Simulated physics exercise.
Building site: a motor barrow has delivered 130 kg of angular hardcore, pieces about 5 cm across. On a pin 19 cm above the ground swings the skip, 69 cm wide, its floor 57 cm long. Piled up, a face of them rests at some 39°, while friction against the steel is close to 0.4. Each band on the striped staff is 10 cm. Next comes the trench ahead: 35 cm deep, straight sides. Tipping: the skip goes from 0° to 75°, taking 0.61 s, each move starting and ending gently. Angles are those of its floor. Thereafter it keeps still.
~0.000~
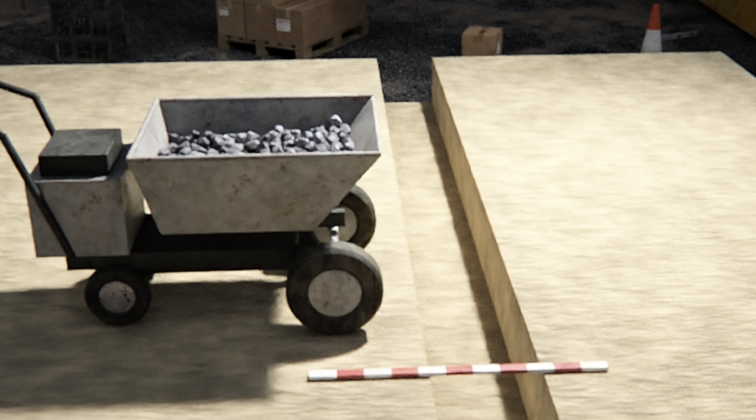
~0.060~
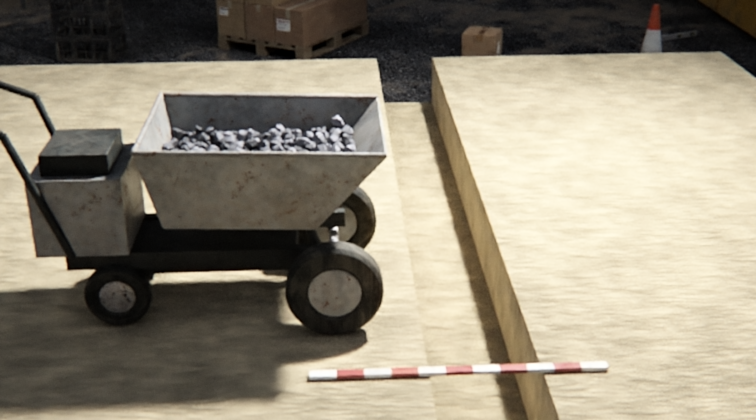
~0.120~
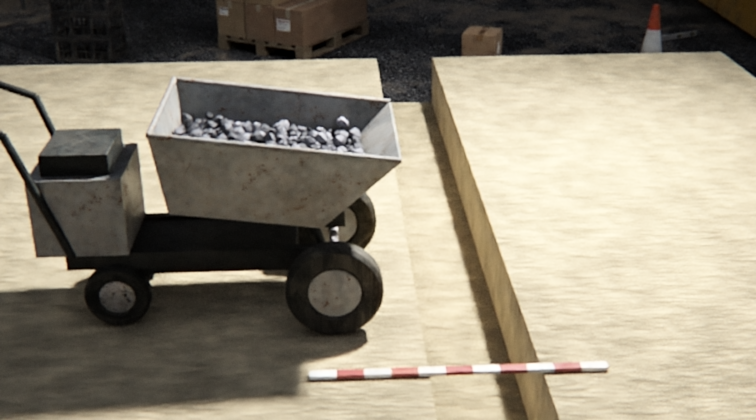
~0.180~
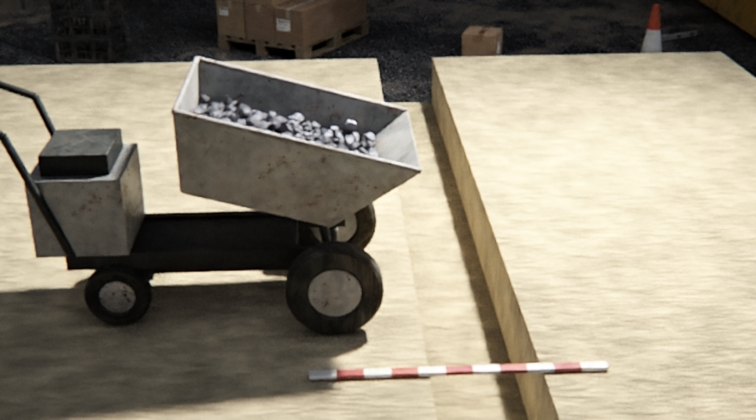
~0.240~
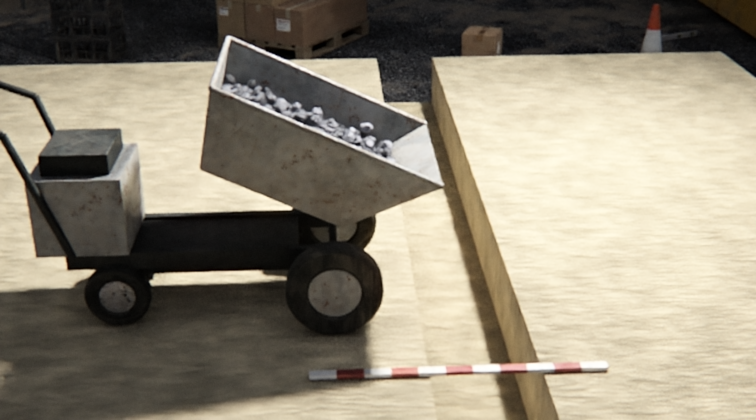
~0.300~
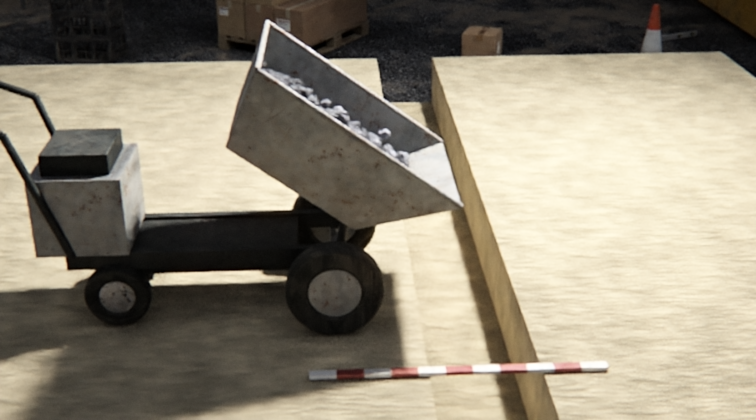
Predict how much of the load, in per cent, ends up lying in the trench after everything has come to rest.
Roughly 42 per cent of it.
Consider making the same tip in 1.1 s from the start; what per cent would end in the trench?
Then some 65 per cent would.
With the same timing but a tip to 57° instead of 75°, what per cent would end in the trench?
In that case near 15 per cent.
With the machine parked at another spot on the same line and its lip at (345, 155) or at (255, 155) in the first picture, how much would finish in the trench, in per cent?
I'd expect close to 70 per cent at the first and 75 per cent at the second.
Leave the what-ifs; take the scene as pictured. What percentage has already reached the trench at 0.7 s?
Approx. 10 % of the load.
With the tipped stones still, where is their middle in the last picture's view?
Their middle is at about (538, 285).
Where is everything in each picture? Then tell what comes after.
The first picture shows lip at (381, 154), floor tilted 0°, highest stones at (273, 141).
The second picture shows lip at (387, 156), floor tilted 2°, highest stones at (236, 139); the stones move at 0.5 m/s on average.
The third picture shows lip at (401, 161), floor tilted 8°, highest stones at (208, 127); the stones move at 0.9 m/s on average.
In the fourth picture, the skip is at 16°, its lip at (421, 171); the top of the load is at (224, 110); the stones move at 1.4 m/s on average.
In the fifth picture, the skip is at 26°, its lip at (443, 187); the top of the load is at (237, 91); the stones move at 1.6 m/s on average.
In the sixth picture, the skip is at 37°, its lip at (462, 207); the top of the load is at (263, 75); the stones move at 1.7 m/s on average.
After 0.5 s the floor is at 64°; 100 % in the skip; the foremost stones are at (455, 225).
After 0.7 s the floor is at 75°; 77 % in the skip, 9 % in the trench, 15 % past the trench; the foremost stones are at (558, 283).
After 1.1 s the floor is at 75°; 14 % in the skip, 26 % in the trench, 60 % past the trench; the foremost stones are at (753, 280).
After 3.0 s the floor is at 75°; 0 % in the skip, 42 % in the trench, 58 % past the trench; the foremost stones are past the picture's edge.
